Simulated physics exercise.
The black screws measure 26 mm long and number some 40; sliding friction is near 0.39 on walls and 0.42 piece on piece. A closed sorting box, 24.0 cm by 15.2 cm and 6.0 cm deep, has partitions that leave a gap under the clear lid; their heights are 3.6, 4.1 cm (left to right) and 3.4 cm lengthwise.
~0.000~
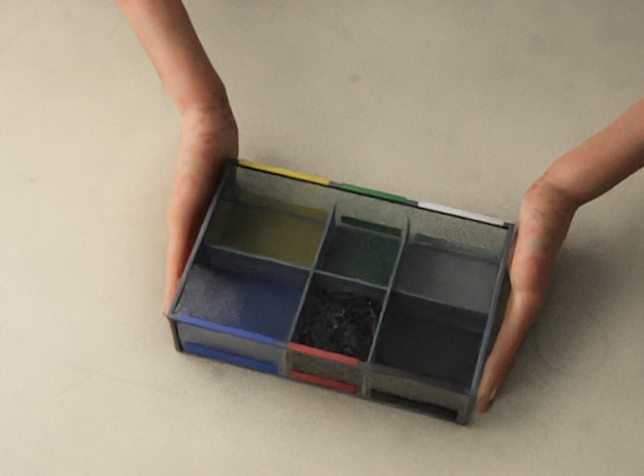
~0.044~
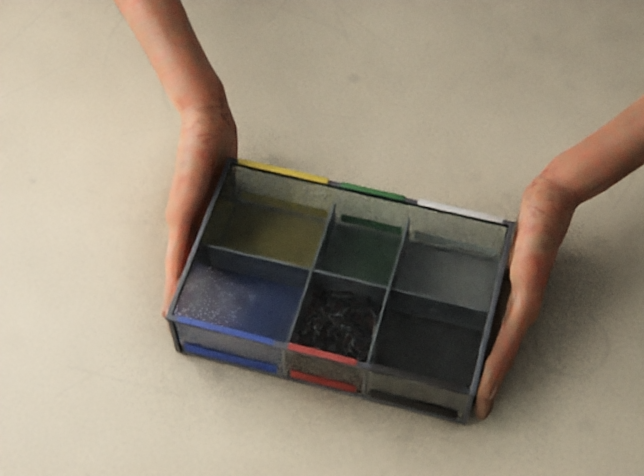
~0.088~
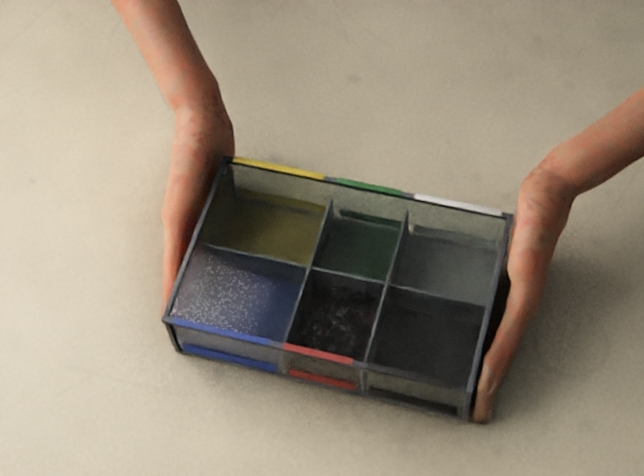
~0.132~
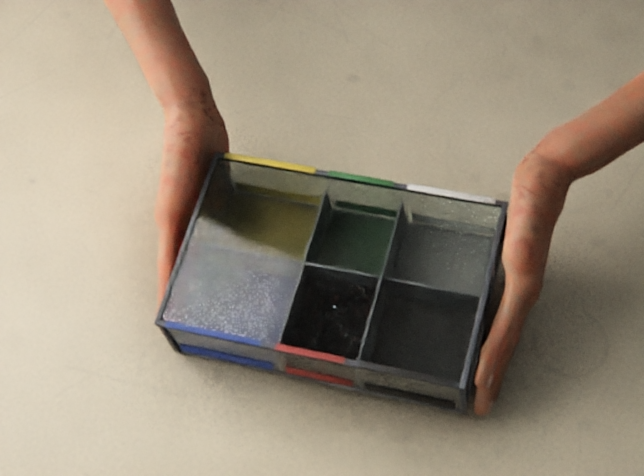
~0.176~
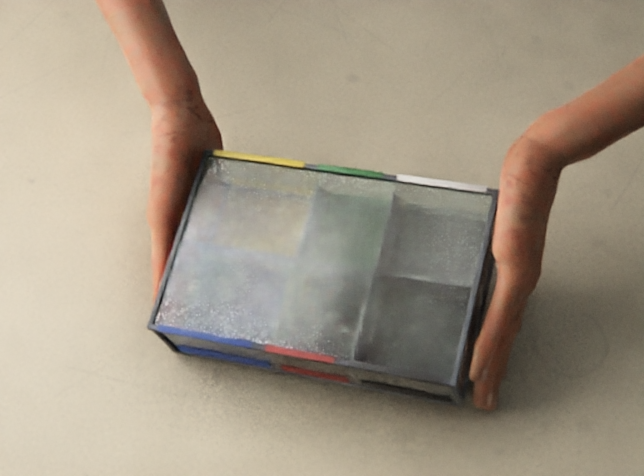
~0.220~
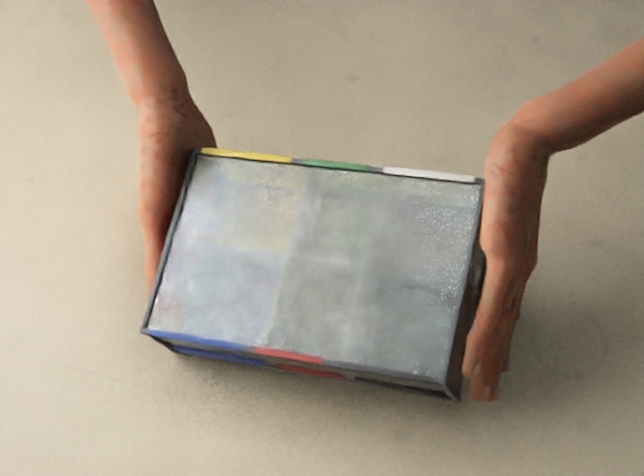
A plain, pale beige surface is seen from above at an angle, in a still view. Two hands hold a clear-lidded box of six compartments, with yellow, green and white strips along the back, blue and red at the front, and small black pieces in the front middle section. The hands tilt the box towards its left front corner, slowly then faster, as a speckled, pale haze spreads rightward, obscuring the compartments.
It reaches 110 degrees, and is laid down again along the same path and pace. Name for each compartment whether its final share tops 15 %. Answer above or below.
Red compartment: Above; blue compartment: Above; green compartment: Below; yellow compartment: Below; white compartment: Below; black compartment: Below.
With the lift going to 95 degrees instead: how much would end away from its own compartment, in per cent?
About 35 per cent.
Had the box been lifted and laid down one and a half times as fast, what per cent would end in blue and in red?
Blue 25, red 75.
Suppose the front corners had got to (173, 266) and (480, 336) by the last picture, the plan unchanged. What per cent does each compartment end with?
Red 0, blue 0, green 75, yellow 20, white 5, black 0.
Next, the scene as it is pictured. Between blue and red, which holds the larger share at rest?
The red compartment.
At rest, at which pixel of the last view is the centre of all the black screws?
Around (305, 357).
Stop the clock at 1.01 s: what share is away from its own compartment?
About 20 per cent.
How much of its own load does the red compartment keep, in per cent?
Some 70 per cent.
Then, at 1.01 s, tilt 110 degrees; red 80 %, blue 20 %.
After 1.54 s, tilt 48 degrees; red 70 %, blue 30 %.
After 2.13 s, tilt 0 degrees; red 70 %, blue 30 %.
In the end, at 2.4 s, red 70 %, blue 30 %, green 0 %, yellow 0 %, white 0 %, black 0 %.
